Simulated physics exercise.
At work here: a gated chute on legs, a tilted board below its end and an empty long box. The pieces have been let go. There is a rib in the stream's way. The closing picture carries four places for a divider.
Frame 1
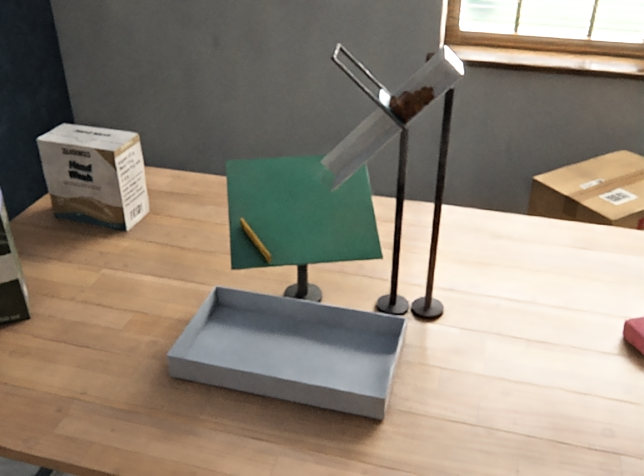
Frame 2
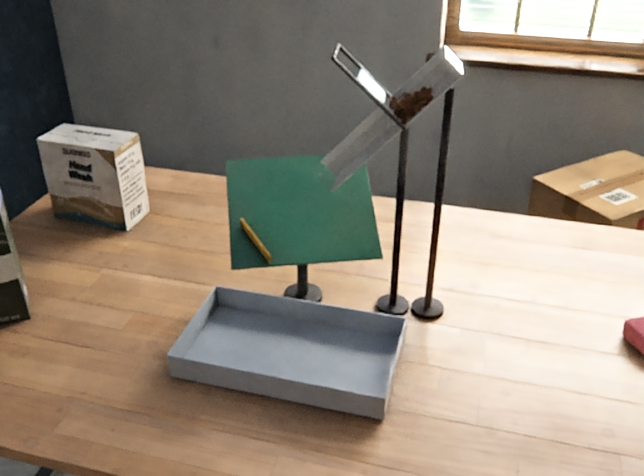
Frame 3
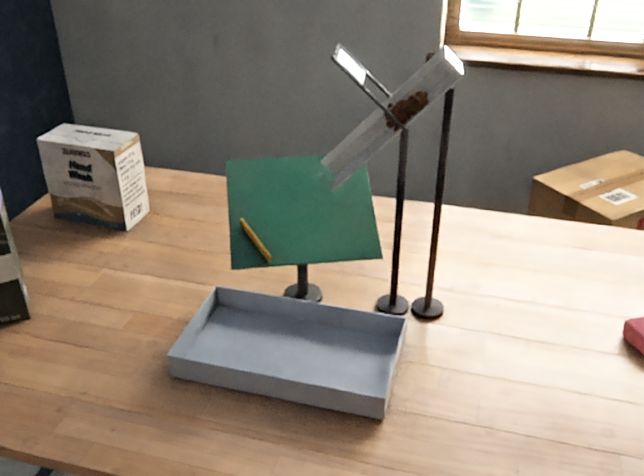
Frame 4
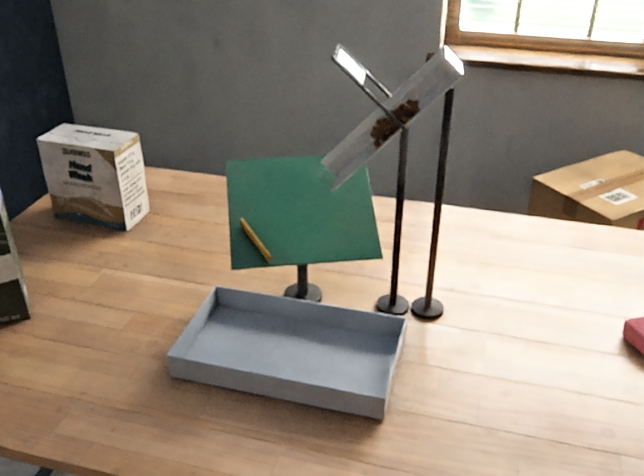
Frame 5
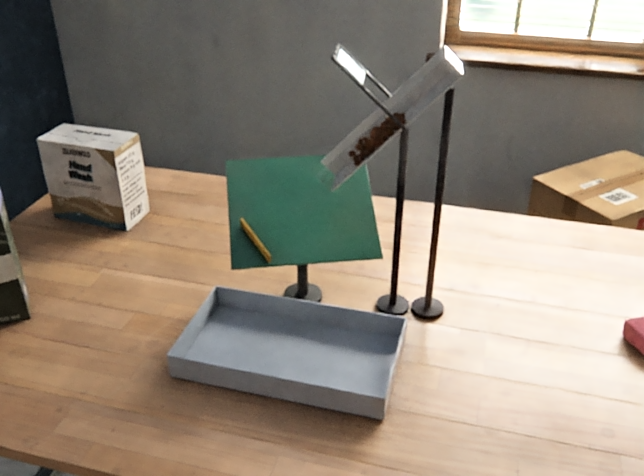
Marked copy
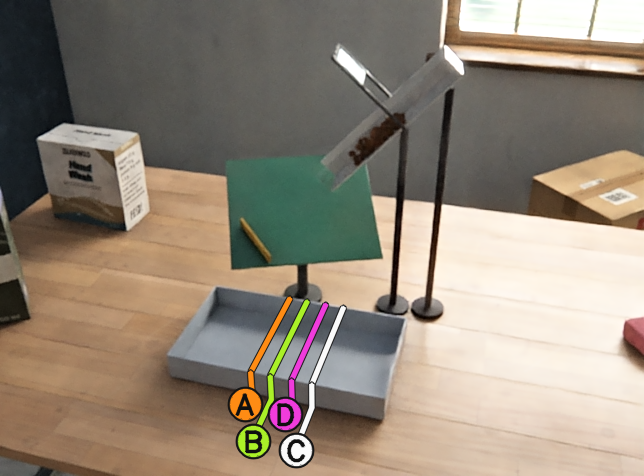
The video shows a clear, sloping chute on dark legs above a tilted green board and an empty grey tray; its gate swings up, and small brown pieces slide down the chute to the left in a lengthening cluster.
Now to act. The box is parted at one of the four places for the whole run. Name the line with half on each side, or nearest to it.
B is best.
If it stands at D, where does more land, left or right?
Left.
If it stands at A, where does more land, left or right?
Right.
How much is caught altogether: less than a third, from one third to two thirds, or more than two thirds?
About that: More than two thirds.
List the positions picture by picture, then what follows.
In the first picture, load behind the gate at (413, 100), bits of dog kibble; lip of the chute at (334, 183), sloping fairly steeply.
In the second picture, middle of the board at (302, 207), tilted gently; middle of its low edge at (308, 263); of its high edge at (295, 156).
In the third picture, front corners of the box at (168, 355) and (385, 398), empty; front of the load at (391, 125).
In the fourth picture, middle of the load at (393, 121); its front at (377, 142), about a third of the way to the lip; rib from (241, 218) to (270, 255).
In the fifth picture, middle of the load at (380, 137); its front at (352, 154), about two thirds of the way to the lip.
On the marked copy, line A crosses the front rim at (251, 371); line B crosses the front rim at (270, 375); line C crosses the front rim at (312, 383); line D crosses the front rim at (291, 379).
Choosing A, of what is caught, a small part on the left of the divider, nearly all on the right.
Choosing B, of what is caught, about half on the left of the divider, about half on the right.
Choosing C, of what is caught, nearly all on the left of the divider, a small part on the right.
Choosing D, of what is caught, most on the left of the divider, a small part on the right.
